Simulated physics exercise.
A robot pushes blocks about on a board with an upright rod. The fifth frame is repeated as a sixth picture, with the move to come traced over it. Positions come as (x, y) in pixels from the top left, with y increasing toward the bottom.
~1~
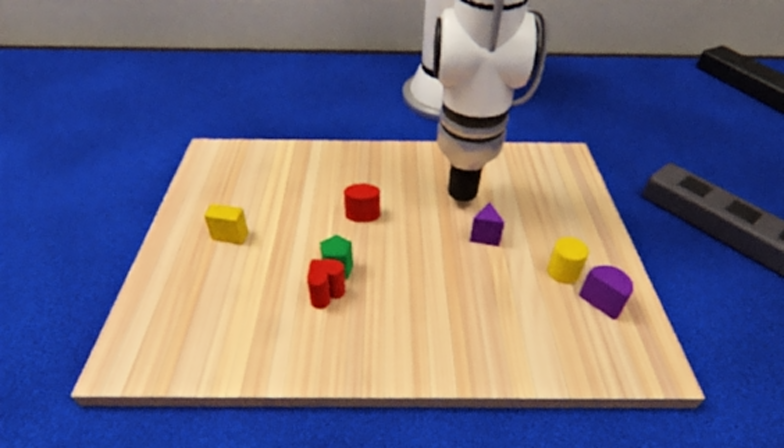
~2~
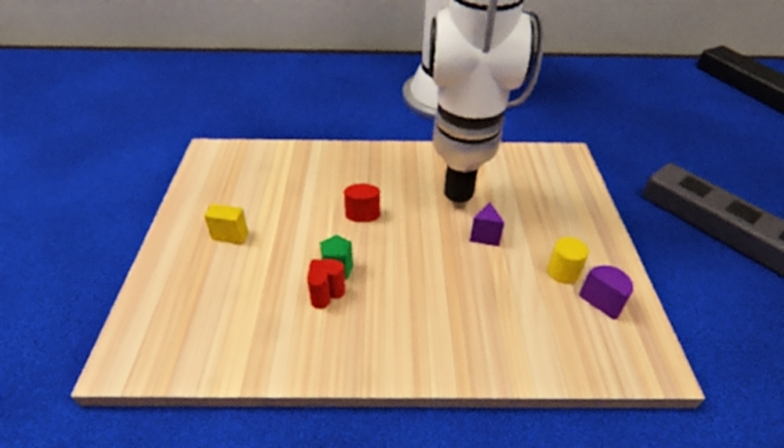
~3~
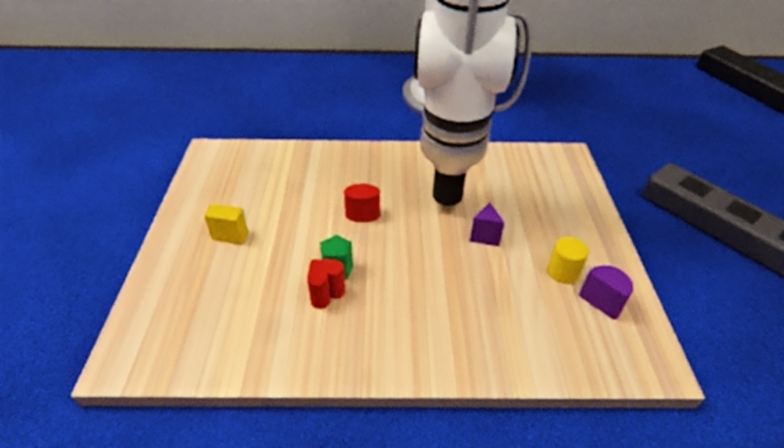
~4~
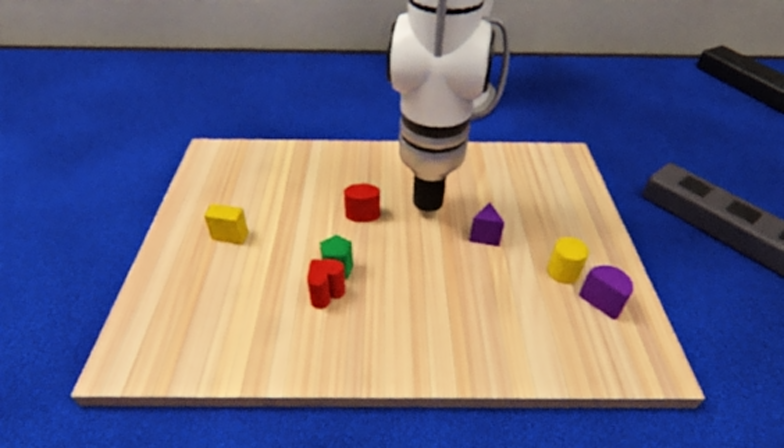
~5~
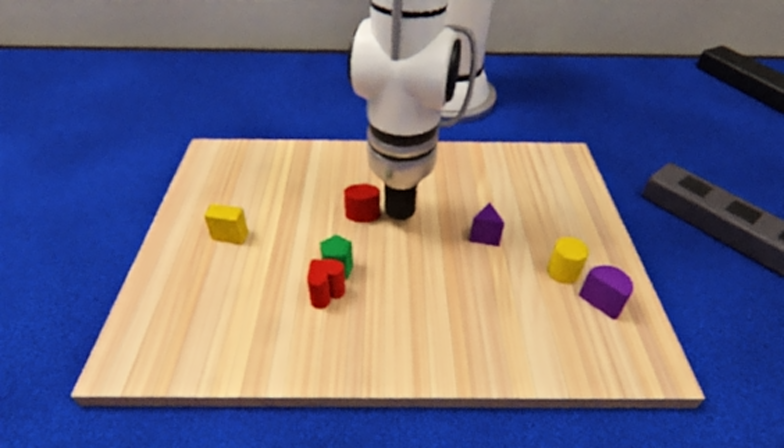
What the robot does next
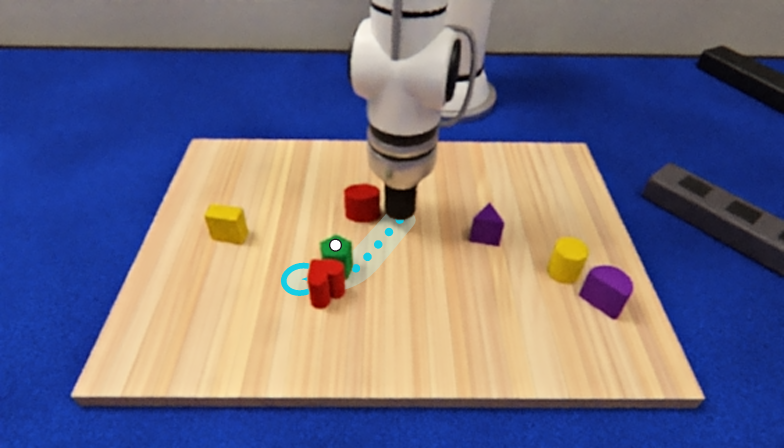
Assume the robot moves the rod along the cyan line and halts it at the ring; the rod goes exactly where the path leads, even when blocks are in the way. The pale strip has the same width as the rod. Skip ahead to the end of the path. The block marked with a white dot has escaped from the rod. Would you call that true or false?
The statement is false.
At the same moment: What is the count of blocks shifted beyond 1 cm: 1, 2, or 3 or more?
Answer: Two blocks.
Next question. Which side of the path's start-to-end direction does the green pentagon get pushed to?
Well, taking the path from its start to its end as straight ahead, the green pentagon moves to the right.
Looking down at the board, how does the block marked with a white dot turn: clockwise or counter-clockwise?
The answer is clockwise.
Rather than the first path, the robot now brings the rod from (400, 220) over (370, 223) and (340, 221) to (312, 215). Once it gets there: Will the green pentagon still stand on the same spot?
I expect so.
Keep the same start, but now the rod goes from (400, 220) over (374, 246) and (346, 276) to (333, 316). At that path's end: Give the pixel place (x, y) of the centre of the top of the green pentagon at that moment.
The centre of its top face lies at (303, 263).
Drawn move, from (400, 220) via (377, 246) and (348, 273), ending at (302, 279); the dot is on the green pentagon.
On the path given first. One third of the way, rod at (377, 237); nothing pushed yet.
Two thirds of the way, rod at (347, 264); red heart at (317, 277); green pentagon at (313, 252), turned 45° clockwise.
At the end, rod at (300, 270); red heart at (313, 280); green pentagon at (264, 258), turned 50° clockwise; red oval still.
